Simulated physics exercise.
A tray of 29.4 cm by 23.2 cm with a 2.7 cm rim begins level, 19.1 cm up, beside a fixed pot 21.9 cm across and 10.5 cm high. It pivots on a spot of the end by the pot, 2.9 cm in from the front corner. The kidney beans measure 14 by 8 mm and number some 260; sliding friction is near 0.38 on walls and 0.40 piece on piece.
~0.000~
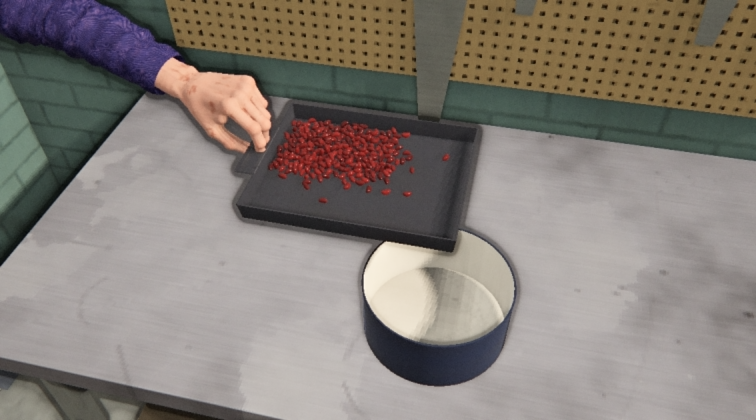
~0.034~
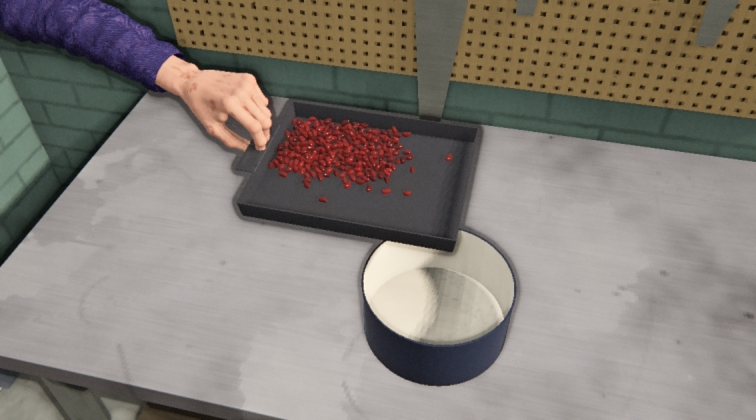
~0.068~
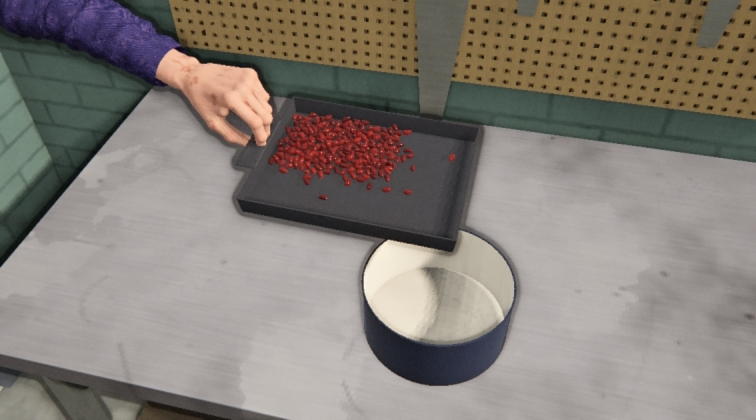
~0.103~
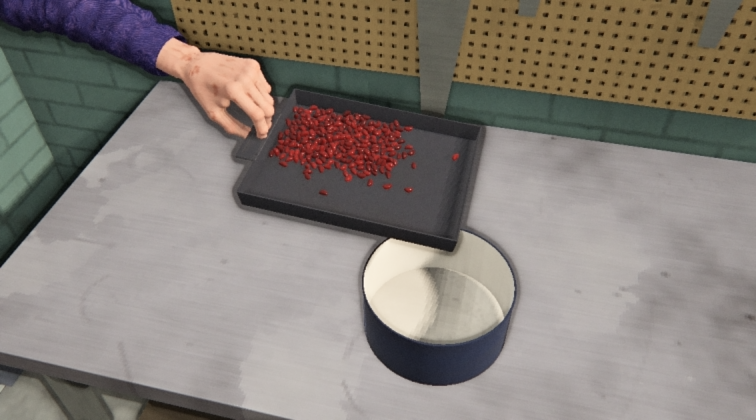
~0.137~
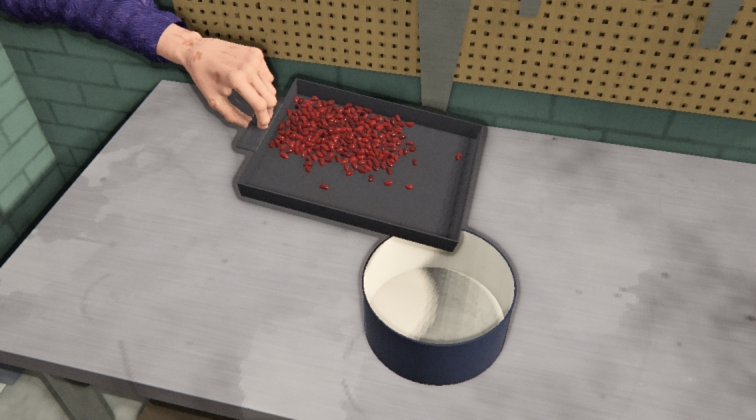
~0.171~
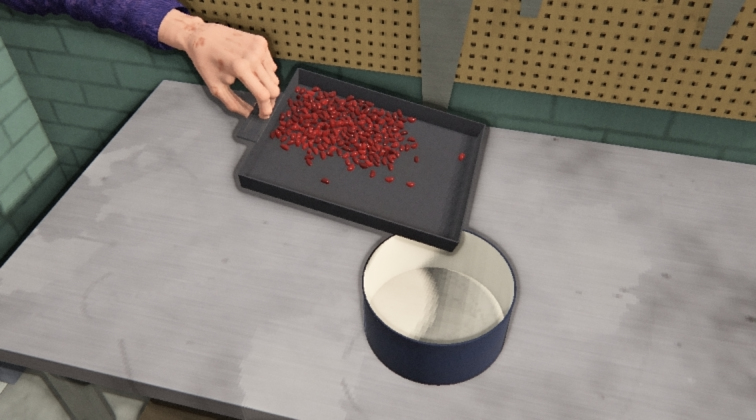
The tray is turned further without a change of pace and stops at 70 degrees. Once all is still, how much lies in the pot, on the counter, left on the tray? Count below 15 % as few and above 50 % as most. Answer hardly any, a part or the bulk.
Pot: A part, counter: A part, tray: A part.
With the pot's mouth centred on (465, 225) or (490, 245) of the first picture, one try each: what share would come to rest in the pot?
Some 15 and 40 per cent.
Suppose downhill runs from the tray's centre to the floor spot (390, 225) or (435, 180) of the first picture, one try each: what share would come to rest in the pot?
Some 55 and 5 per cent.
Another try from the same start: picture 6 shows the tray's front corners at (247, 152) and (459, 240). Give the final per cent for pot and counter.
Pot 5, counter 75.
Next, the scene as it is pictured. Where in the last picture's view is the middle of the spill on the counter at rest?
Near (585, 373).
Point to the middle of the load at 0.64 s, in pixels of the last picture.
At about (463, 168).
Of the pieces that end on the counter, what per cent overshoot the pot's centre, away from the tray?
Some 100 per cent.
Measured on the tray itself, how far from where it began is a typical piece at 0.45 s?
Some 2 cm.
After 0.45 s, tilt 40 degrees; the tray holds 100 %, the pot 0 %.
After 0.64 s, tilt 60 degrees; the tray holds 100 %, the pot 0 %.
After 0.95 s, tilt 70 degrees; the tray holds 35 %, the pot 20 %.
By 2.3 s all is still; pot 30 %, counter 40 %, tray 30 %.
